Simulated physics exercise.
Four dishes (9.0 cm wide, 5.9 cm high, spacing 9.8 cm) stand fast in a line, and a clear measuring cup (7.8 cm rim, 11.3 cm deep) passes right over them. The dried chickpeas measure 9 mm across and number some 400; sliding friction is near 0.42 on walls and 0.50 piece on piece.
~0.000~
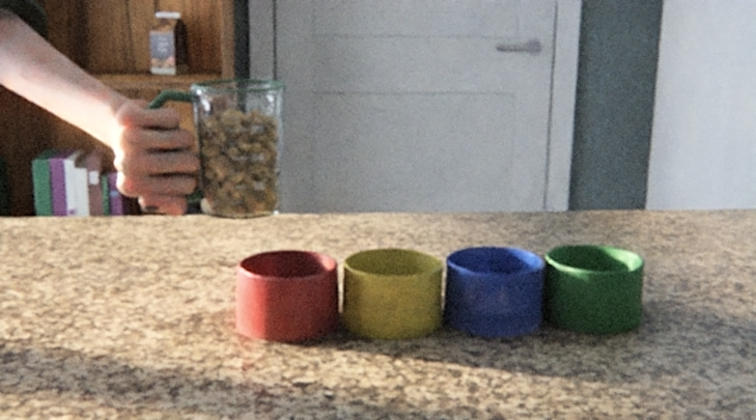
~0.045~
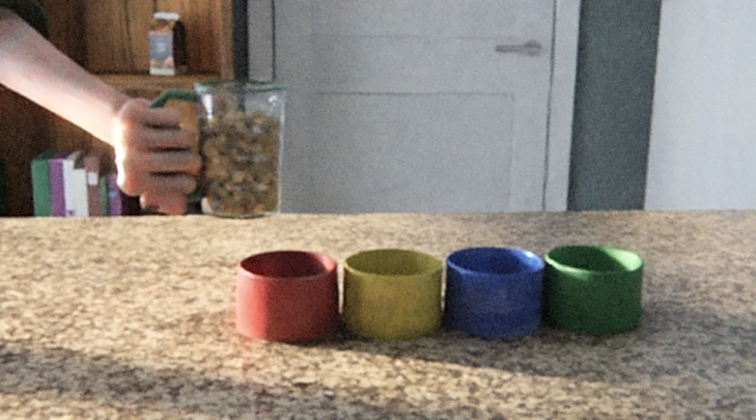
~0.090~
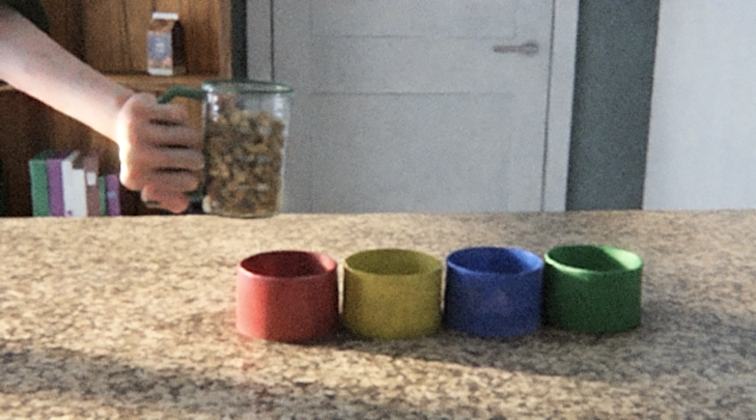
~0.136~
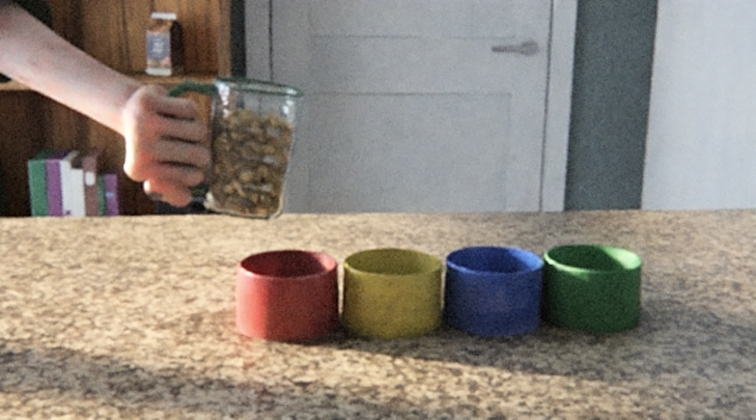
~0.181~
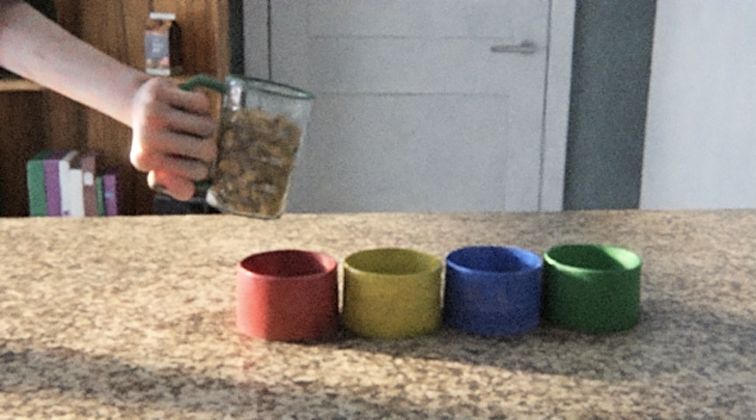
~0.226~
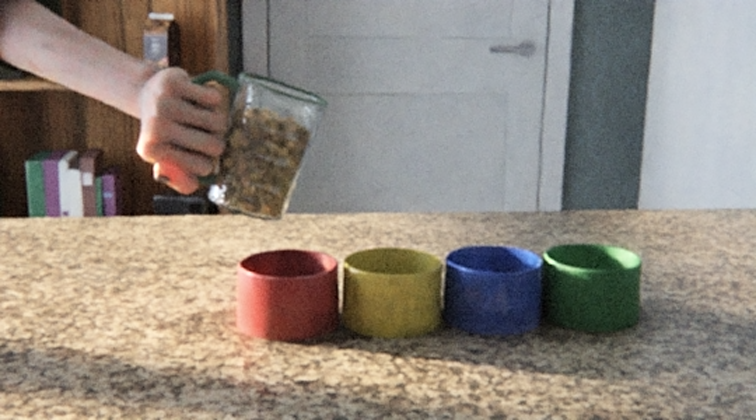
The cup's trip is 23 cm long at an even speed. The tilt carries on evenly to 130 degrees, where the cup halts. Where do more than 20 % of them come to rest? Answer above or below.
Red dish: Below; blue dish: Above; green dish: Below; yellow dish: Below; on the counter: Below.
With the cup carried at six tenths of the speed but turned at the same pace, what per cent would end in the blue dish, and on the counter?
In that case blue 10, counter 10.
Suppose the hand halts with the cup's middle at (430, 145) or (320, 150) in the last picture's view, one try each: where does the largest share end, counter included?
Most goes to: Blue; yellow.
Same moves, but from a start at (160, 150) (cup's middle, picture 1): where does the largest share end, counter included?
The winner: Yellow.
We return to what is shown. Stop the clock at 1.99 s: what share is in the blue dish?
About 95 per cent by then.
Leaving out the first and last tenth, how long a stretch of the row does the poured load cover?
Some 6 cm.
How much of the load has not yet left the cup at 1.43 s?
Some 5 per cent of the load.
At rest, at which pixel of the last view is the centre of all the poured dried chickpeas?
Around (497, 284).
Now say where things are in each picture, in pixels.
The first picture shows cup at (240, 148), tilt 0 degrees, lip at (283, 86), moved 0.0 cm; middle of the pieces at (242, 158); red dish at (288, 264); yellow dish at (393, 262); blue dish at (495, 261); green dish at (594, 259).
The second picture shows cup at (241, 149), tilt 1 degrees, lip at (286, 87), moved 0.1 cm; middle of the pieces at (243, 158).
The third picture shows cup at (245, 148), tilt 4 degrees, lip at (292, 89), moved 0.4 cm; middle of the pieces at (247, 158).
The fourth picture shows cup at (251, 148), tilt 8 degrees, lip at (303, 93), moved 1.0 cm; middle of the pieces at (252, 158).
The fifth picture shows cup at (258, 148), tilt 13 degrees, lip at (315, 98), moved 1.6 cm; middle of the pieces at (258, 158).
The sixth picture shows cup at (265, 148), tilt 18 degrees, lip at (326, 103), moved 2.2 cm; middle of the pieces at (264, 158); red dish at (288, 264); yellow dish at (392, 261); blue dish at (494, 259); green dish at (592, 257). The cup turns about 110 degrees a second and travels 13 cm a second.
Then, at 0.95 s, tilt 98 degrees; cup holds 100 %.
After 1.43 s, tilt 130 degrees; cup holds 5 %, blue 90 %.
Then, at 1.99 s, tilt 130 degrees; cup holds 0 %, blue 95 %.
At rest (2.3 s), red 0 %, blue 95 %, green 0 %, yellow 0 %, counter 5 %.
